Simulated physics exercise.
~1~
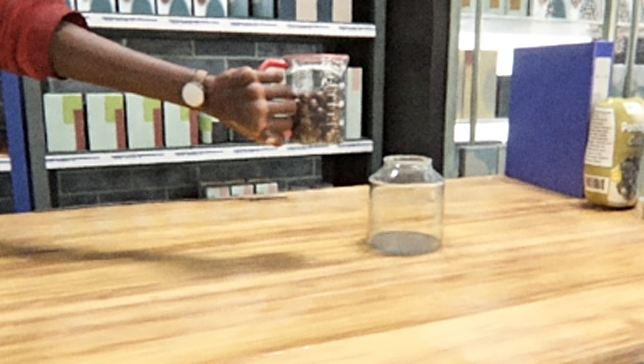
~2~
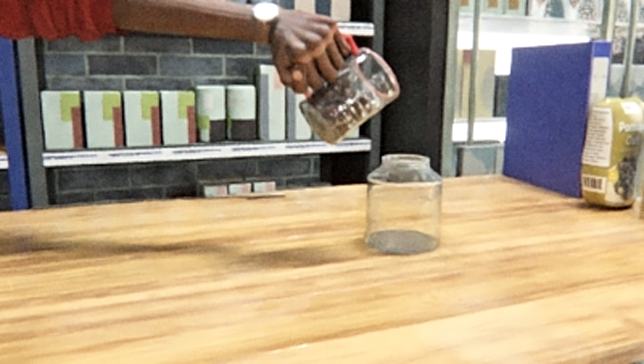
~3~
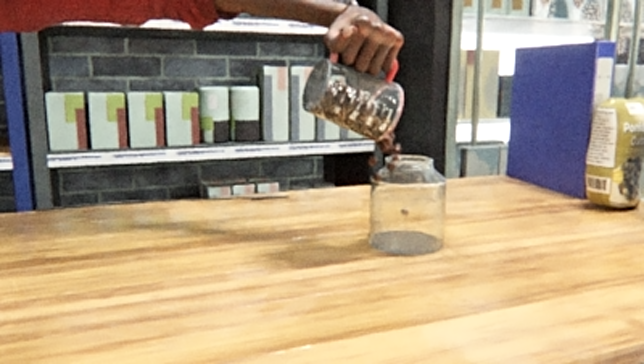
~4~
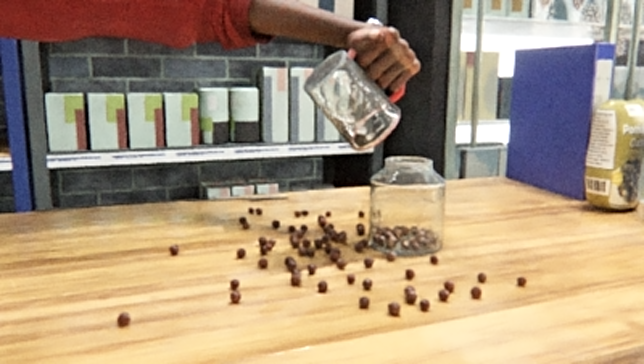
The clip opens with a hand in a red sleeve holding a see-through cup of small dark brown balls upright, above and to the left of an open glass jar on a wooden table. The arm moves right and begins to lean the cup toward the jar. It tips further, and the first balls tumble from the rim toward the jar's mouth. The hand keeps turning the cup until it is steeply inverted and empty. Some balls settle in the bottom of the jar, but most end up scattered across the tabletop around it.
